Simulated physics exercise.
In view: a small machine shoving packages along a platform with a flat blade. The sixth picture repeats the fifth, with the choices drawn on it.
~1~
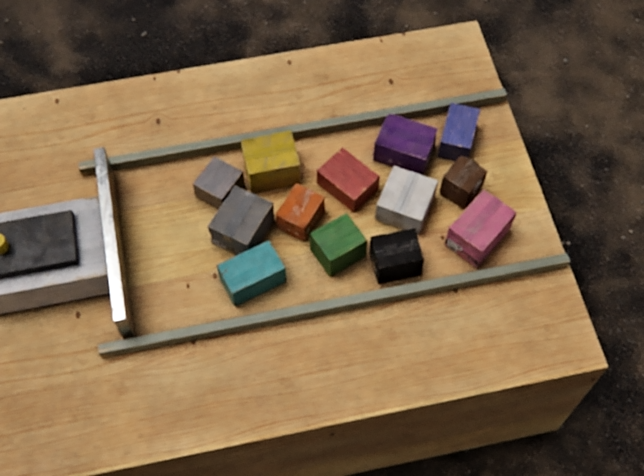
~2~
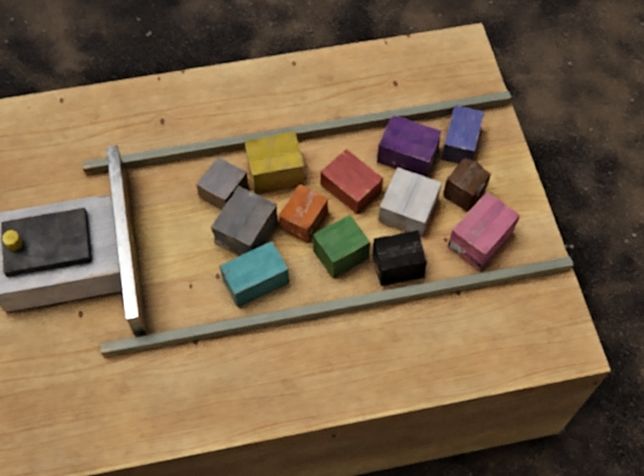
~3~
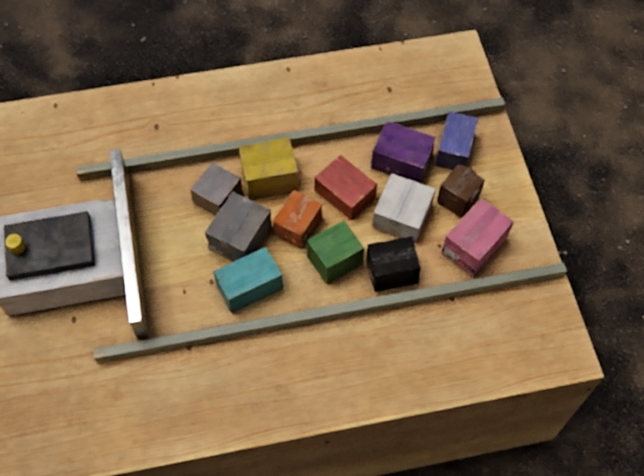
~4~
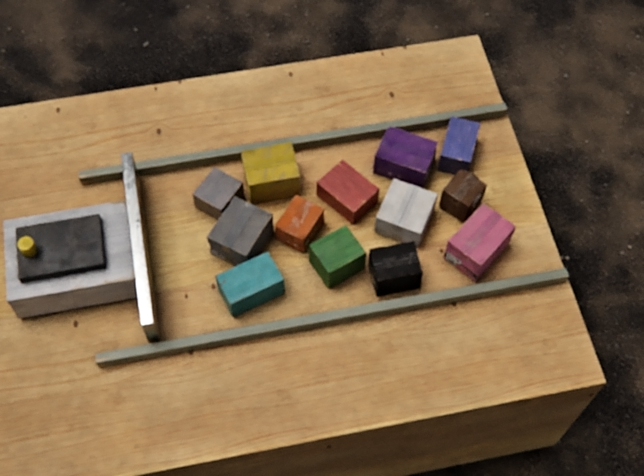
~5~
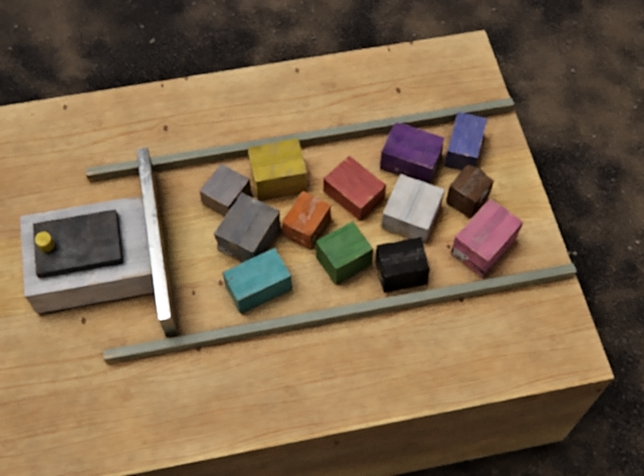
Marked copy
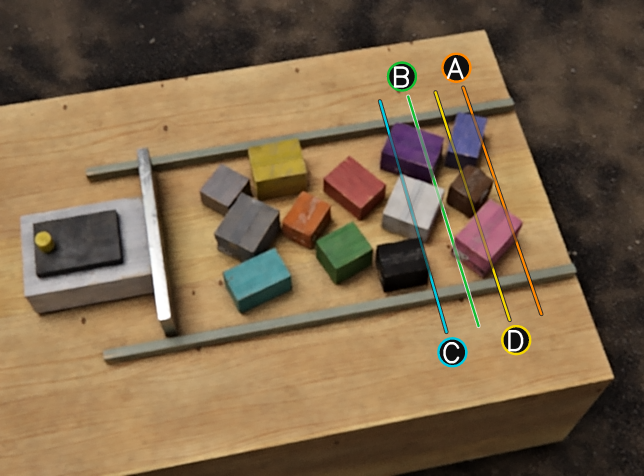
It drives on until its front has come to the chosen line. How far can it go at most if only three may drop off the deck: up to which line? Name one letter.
C.
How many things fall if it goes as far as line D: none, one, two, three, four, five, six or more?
Six or more.
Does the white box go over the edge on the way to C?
No.
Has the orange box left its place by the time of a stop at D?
By then, yes.
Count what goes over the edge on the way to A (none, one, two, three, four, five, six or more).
Six or more.
On the copy, A at (500, 193); B at (441, 203); C at (411, 209); D at (470, 198).
On C. First, robot (180, 225); turquoise crate (295, 283); yellow box (310, 162).
Then, robot (275, 208); pink parcel (531, 228); blue crate (492, 142).
Finally, robot (345, 196); pink parcel over the edge; blue crate over the edge; three fallen.
By contrast, A drops ten; B drops six; D drops seven.
